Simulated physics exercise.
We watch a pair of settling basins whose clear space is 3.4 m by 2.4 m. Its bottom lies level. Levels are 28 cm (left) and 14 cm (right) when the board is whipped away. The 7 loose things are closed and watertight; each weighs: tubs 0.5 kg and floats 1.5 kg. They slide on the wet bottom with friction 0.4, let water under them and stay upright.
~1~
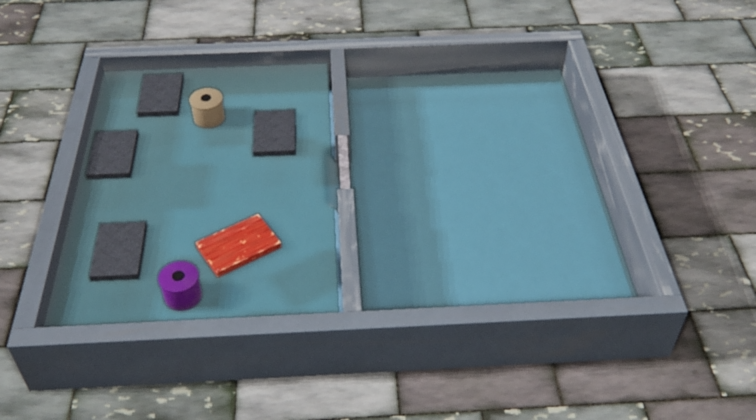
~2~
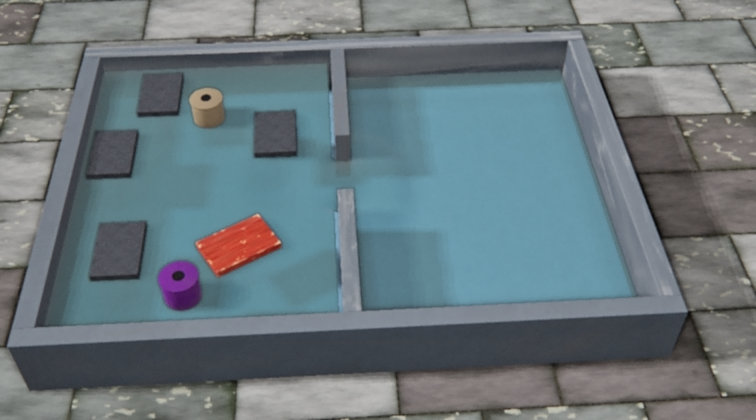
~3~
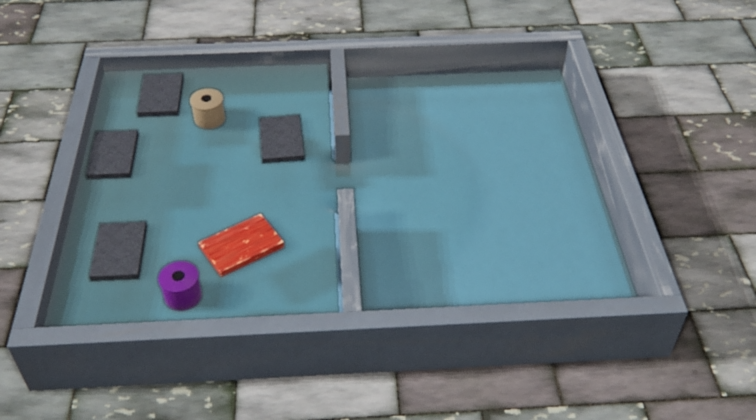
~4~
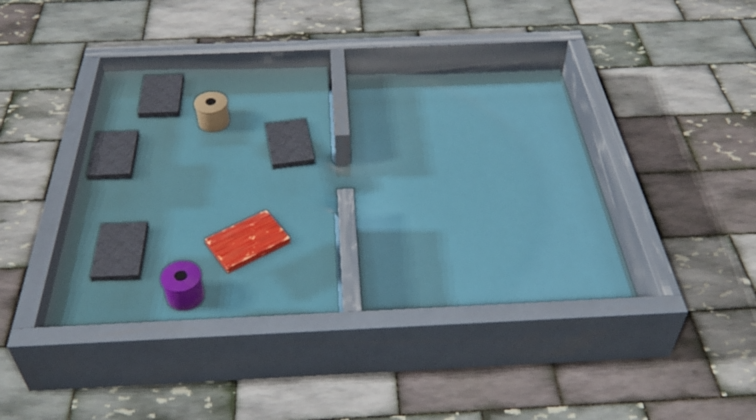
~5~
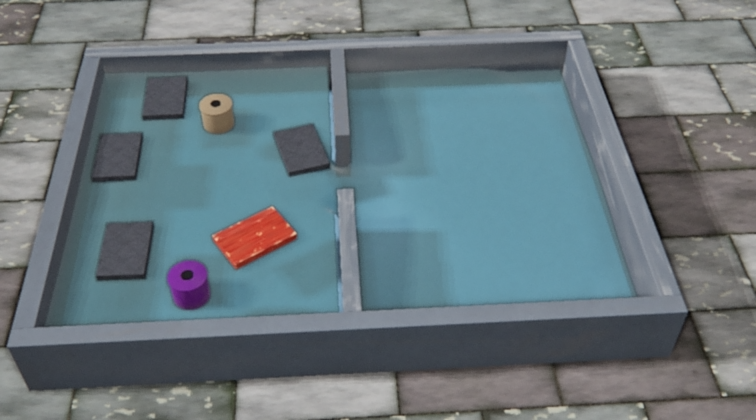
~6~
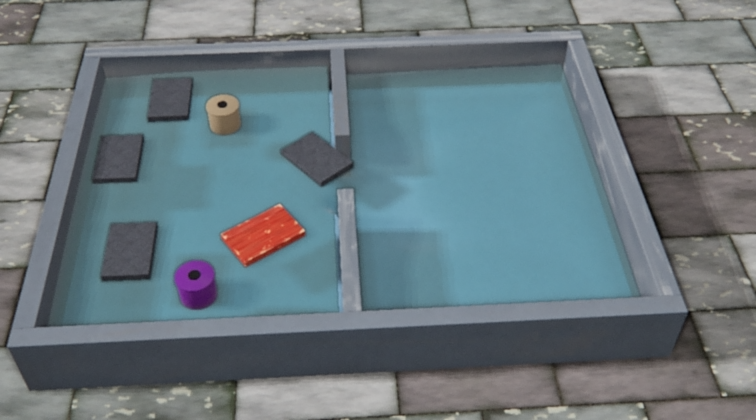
A grey-walled basin stood split by a divider, and once the small board in its gap vanished, the nearest dark square drifted right and turned into the opening while the red float edged rightward.
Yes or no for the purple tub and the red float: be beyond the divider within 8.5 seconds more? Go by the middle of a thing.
The purple tub stays short; the red float is held back.
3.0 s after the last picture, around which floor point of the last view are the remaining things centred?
Around (244, 201).
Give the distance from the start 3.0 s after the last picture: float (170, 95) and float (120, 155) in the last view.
In that order: 10 cm, 10 cm.
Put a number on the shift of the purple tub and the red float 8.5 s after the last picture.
Roughly 20 and 30 cm.
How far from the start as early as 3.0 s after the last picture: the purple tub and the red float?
Roughly 20 and 40 cm by then.
Then, 0.6 s after the last picture the purple tub is near (200, 276), 0.1 m from its start, afloat; the red float is near (277, 225), 0.3 m from its start, afloat; 1 of 7 are over the mark; 7 afloat.
Then, 3.0 s after the last picture the purple tub is near (210, 273), 0.2 m from its start, afloat; the red float is near (273, 209), 0.4 m from its start, afloat; 1 of 7 are over the mark; 7 afloat.
Then, 5.5 s after the last picture the purple tub is near (203, 275), 0.1 m from its start, afloat; the red float is near (230, 216), 0.3 m from its start, afloat; 1 of 7 are over the mark; 7 afloat.
Then, 8.5 s after the last picture the purple tub is near (218, 275), 0.2 m from its start, afloat; the red float is near (217, 219), 0.3 m from its start, afloat; 1 of 7 are over the mark; 7 afloat.
